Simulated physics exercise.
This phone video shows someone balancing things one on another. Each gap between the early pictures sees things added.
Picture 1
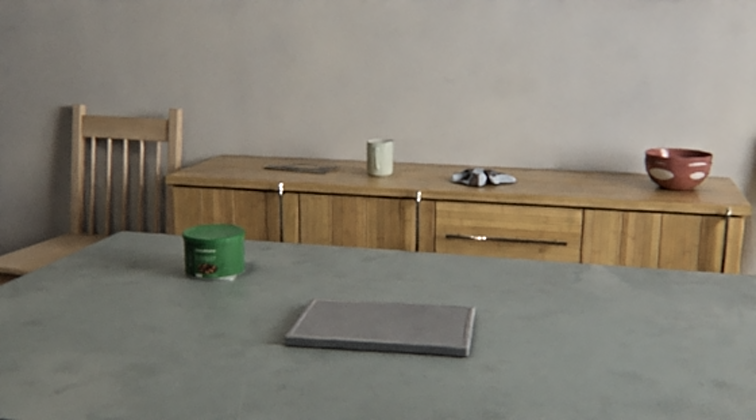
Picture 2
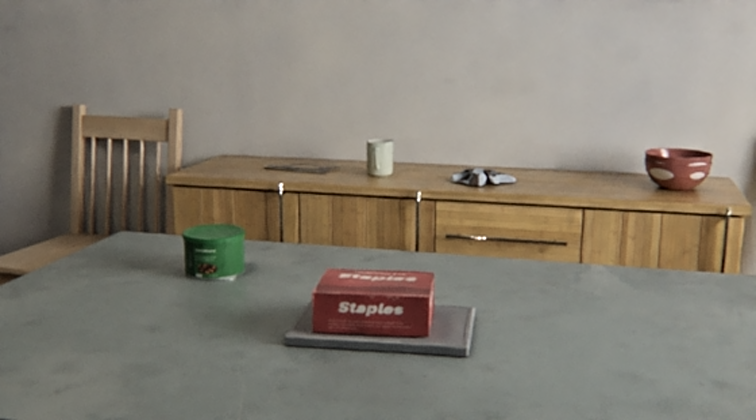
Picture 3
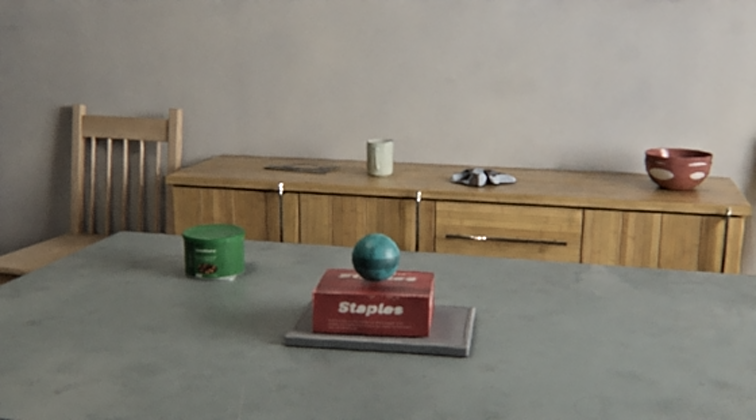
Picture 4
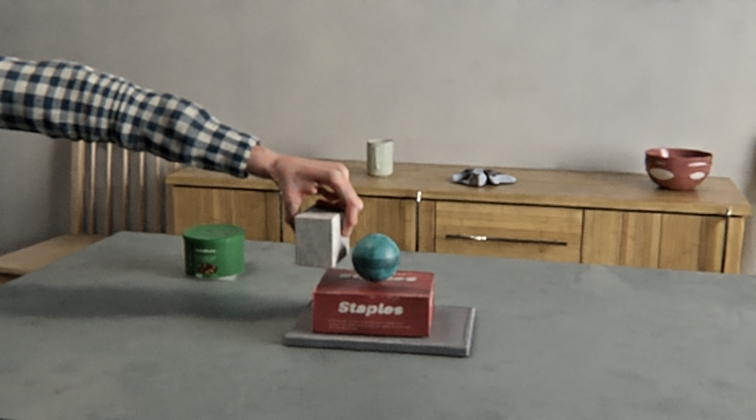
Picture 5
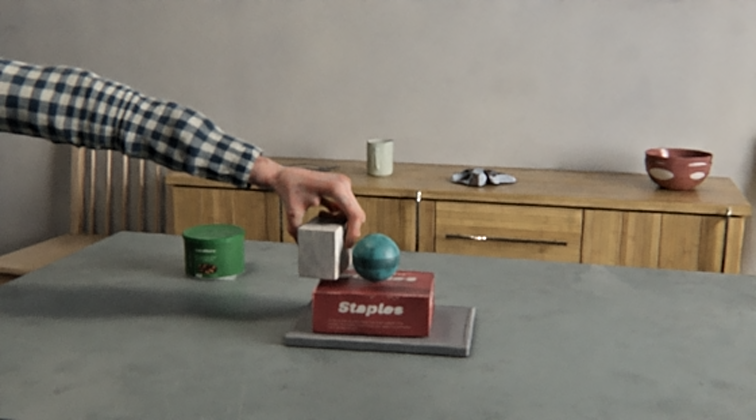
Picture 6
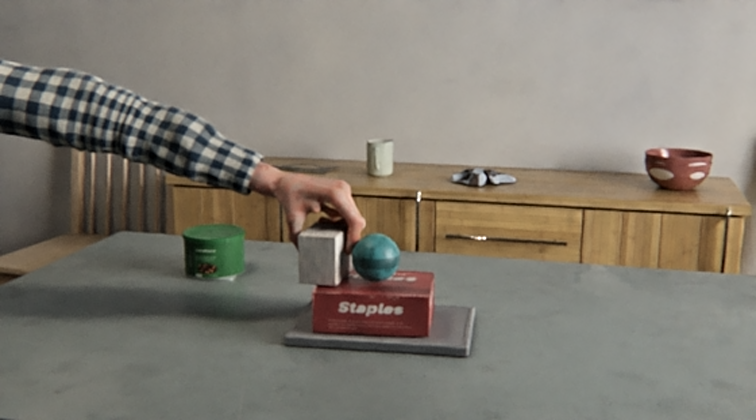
On a grey table in front of a wooden sideboard, a flat grey slab lies beside a green tin. A red Staples box appears on the slab, then a turquoise ball on the box. A hand in a checked sleeve lowers a white block onto the box's left end, still gripping it.
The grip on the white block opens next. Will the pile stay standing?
Yes.
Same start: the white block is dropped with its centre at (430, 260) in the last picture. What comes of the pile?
It stays stable.
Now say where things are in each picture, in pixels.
The last thing is not in view yet, in the first picture.
The last thing is not in view yet, in the second picture.
The last thing is not in view yet; red box (376, 301), in the third picture.
Coming down; white block (323, 235); turquoise ball (376, 258), in the fourth picture.
Coming down; white block (326, 247); red box (376, 301), in the fifth picture.
Set down, still held; white block (326, 253); turquoise ball (376, 258), in the sixth picture.
Then, 0.70 s past the last view, nothing moves.
Then, 1.60 s past the last view, white block resting near (325, 254).
Finally, all 5 still in place. Final places as the last picture's camera would see them, white block near (325, 254). The pile stays up.
